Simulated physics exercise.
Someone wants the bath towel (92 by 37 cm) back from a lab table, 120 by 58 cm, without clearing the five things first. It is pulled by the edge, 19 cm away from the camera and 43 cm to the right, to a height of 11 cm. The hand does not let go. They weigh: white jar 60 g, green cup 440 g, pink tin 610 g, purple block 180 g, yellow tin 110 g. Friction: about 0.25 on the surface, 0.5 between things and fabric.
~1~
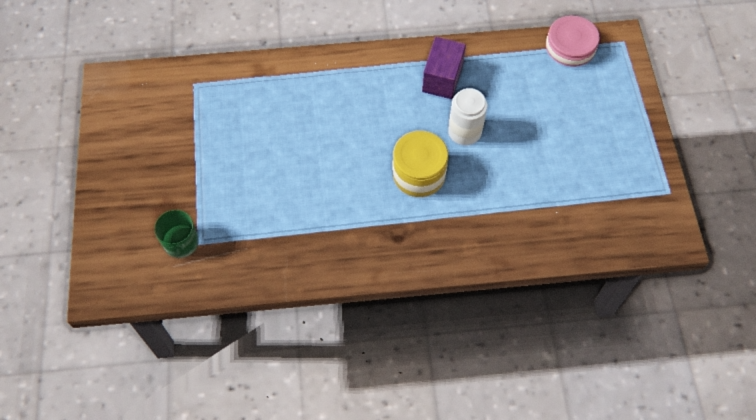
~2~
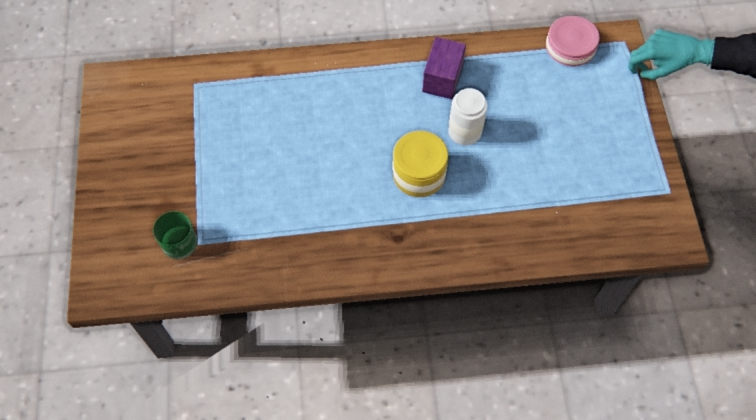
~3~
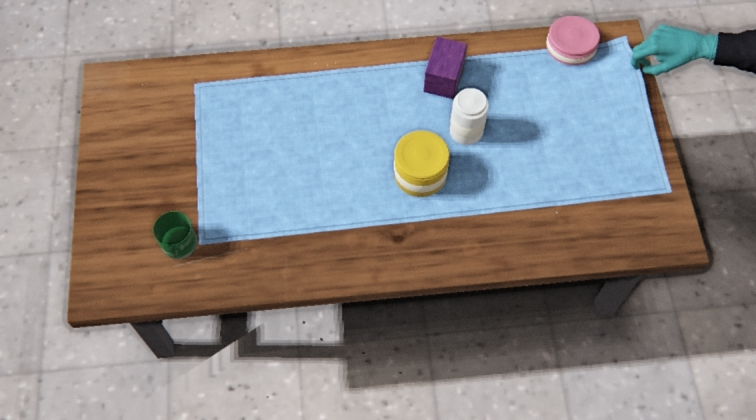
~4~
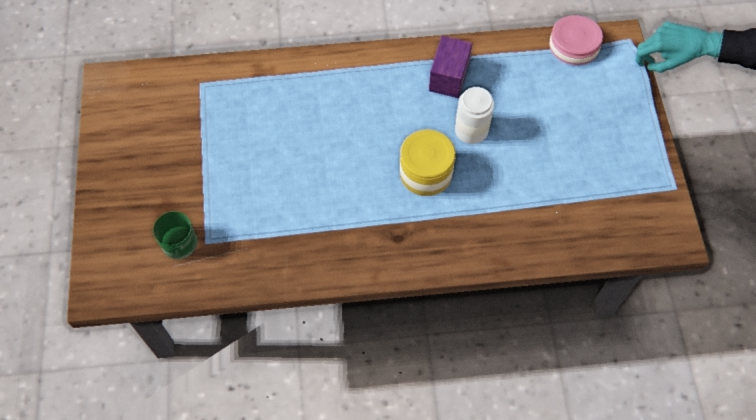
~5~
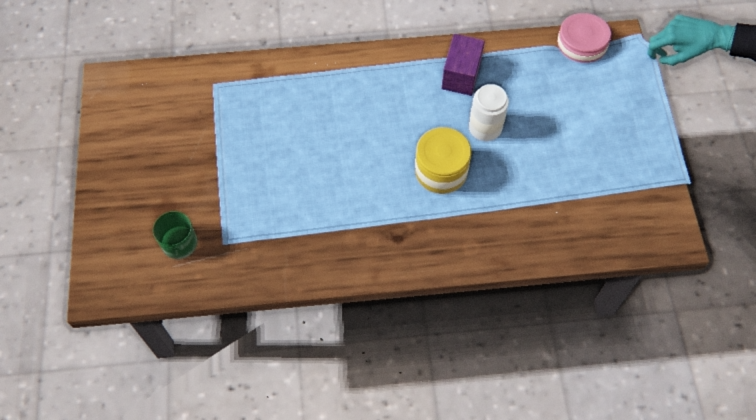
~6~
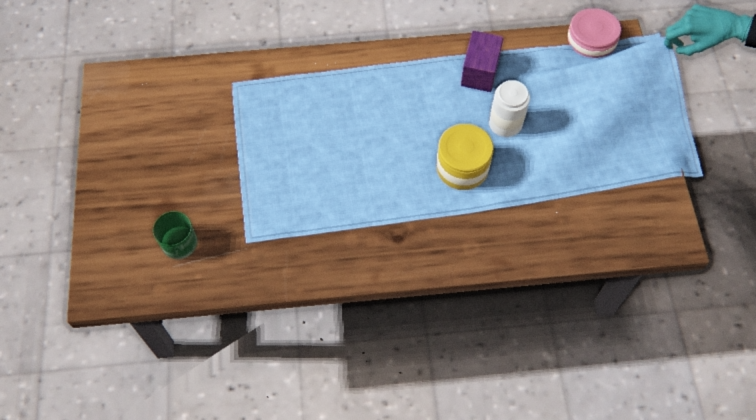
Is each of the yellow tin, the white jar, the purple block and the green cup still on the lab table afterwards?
The yellow tin goes over the edge, the white jar drops off, the purple block drops off, the green cup stays on.
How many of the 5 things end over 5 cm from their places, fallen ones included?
4 of them.
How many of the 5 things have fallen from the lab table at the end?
I count 4.
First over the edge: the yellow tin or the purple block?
First goes the purple one.
Next, 80 % of the bath towel is still over the top; yellow tin 22 cm off its start, white jar 21 cm off its start, purple block 19 cm off its start.
Then, 65 % of the bath towel is still over the top; yellow tin 36 cm off its start, white jar 35 cm off its start, purple block 32 cm off its start.
After that, 55 % of the bath towel is still over the top; yellow tin 48 cm off its start at (651, 91), white jar 48 cm off its start at (688, 36), purple block 44 cm off its start.
Later, 35 % of the bath towel is still over the top; yellow tin 60 cm off its start, white jar over the edge, purple block over the edge.
At the end, 0 % of the bath towel is still over the top; yellow tin over the edge, white jar over the edge, purple block over the edge, green cup 0 cm off its start at (172, 228).
